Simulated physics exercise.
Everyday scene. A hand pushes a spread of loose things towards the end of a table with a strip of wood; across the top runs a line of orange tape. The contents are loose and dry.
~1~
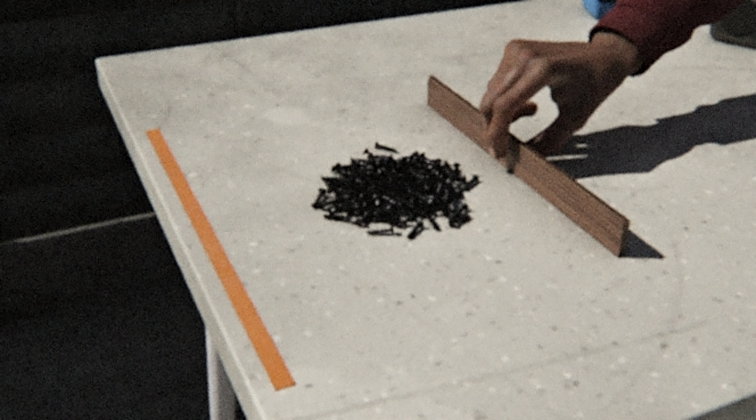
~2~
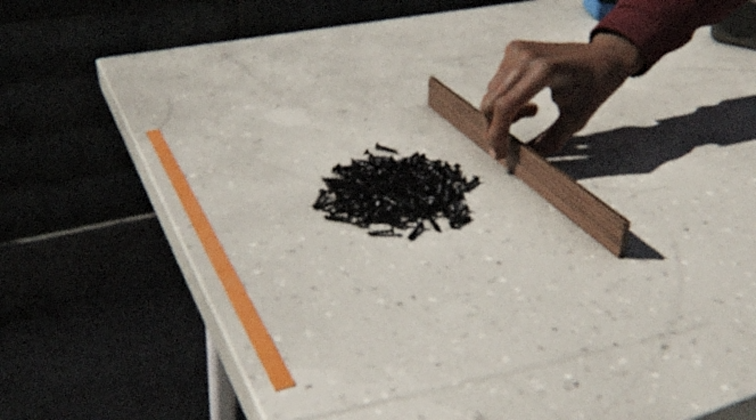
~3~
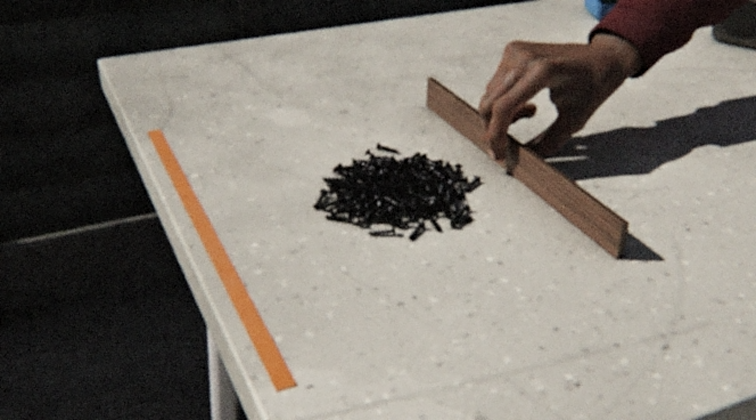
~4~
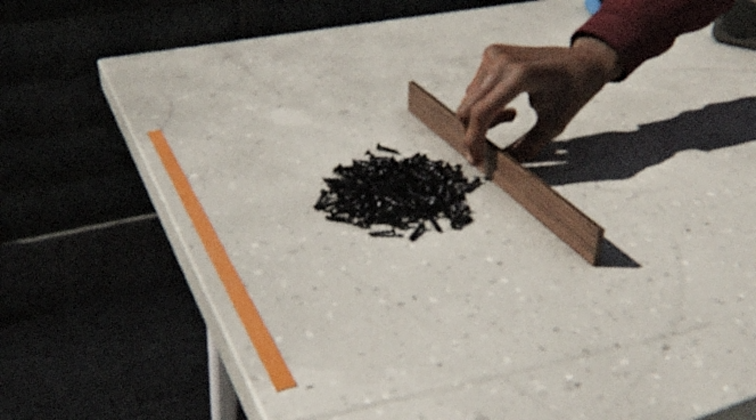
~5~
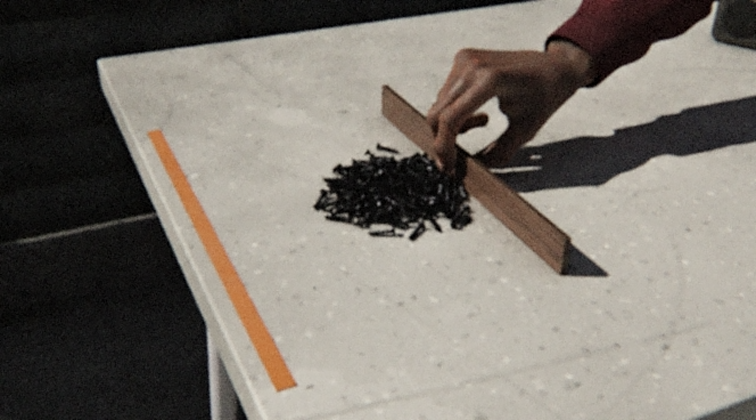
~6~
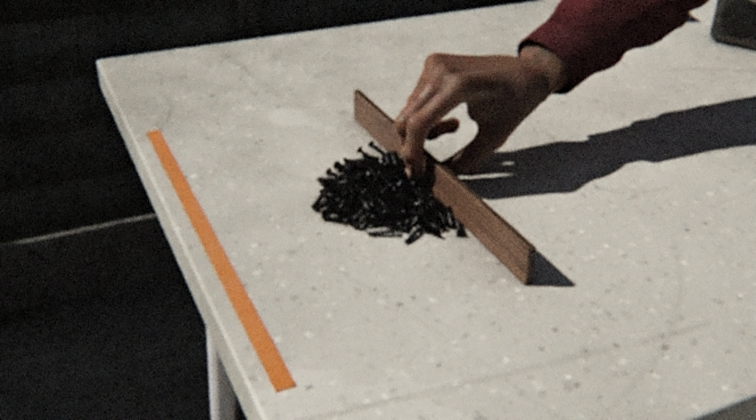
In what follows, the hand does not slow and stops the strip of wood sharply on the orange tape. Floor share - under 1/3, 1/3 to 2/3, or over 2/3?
I expect above two thirds of it to fall off the end.
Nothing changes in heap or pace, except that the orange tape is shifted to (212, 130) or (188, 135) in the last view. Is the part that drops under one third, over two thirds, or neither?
Result 1: Below one third. Result 2: Between a third and two thirds.
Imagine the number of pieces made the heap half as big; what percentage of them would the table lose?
That works out to something like 100 percent.
Shortly afterwards, strip of wood still moving, near (313, 179); heap all on the table, its front near (210, 227).
Next, strip of wood stopped at the orange tape; heap the bulk over the edge.
Some moments later, strip of wood stopped at the orange tape; heap all but a few over the edge.
In the end, strip of wood stopped at the orange tape; heap all but a few over the edge.
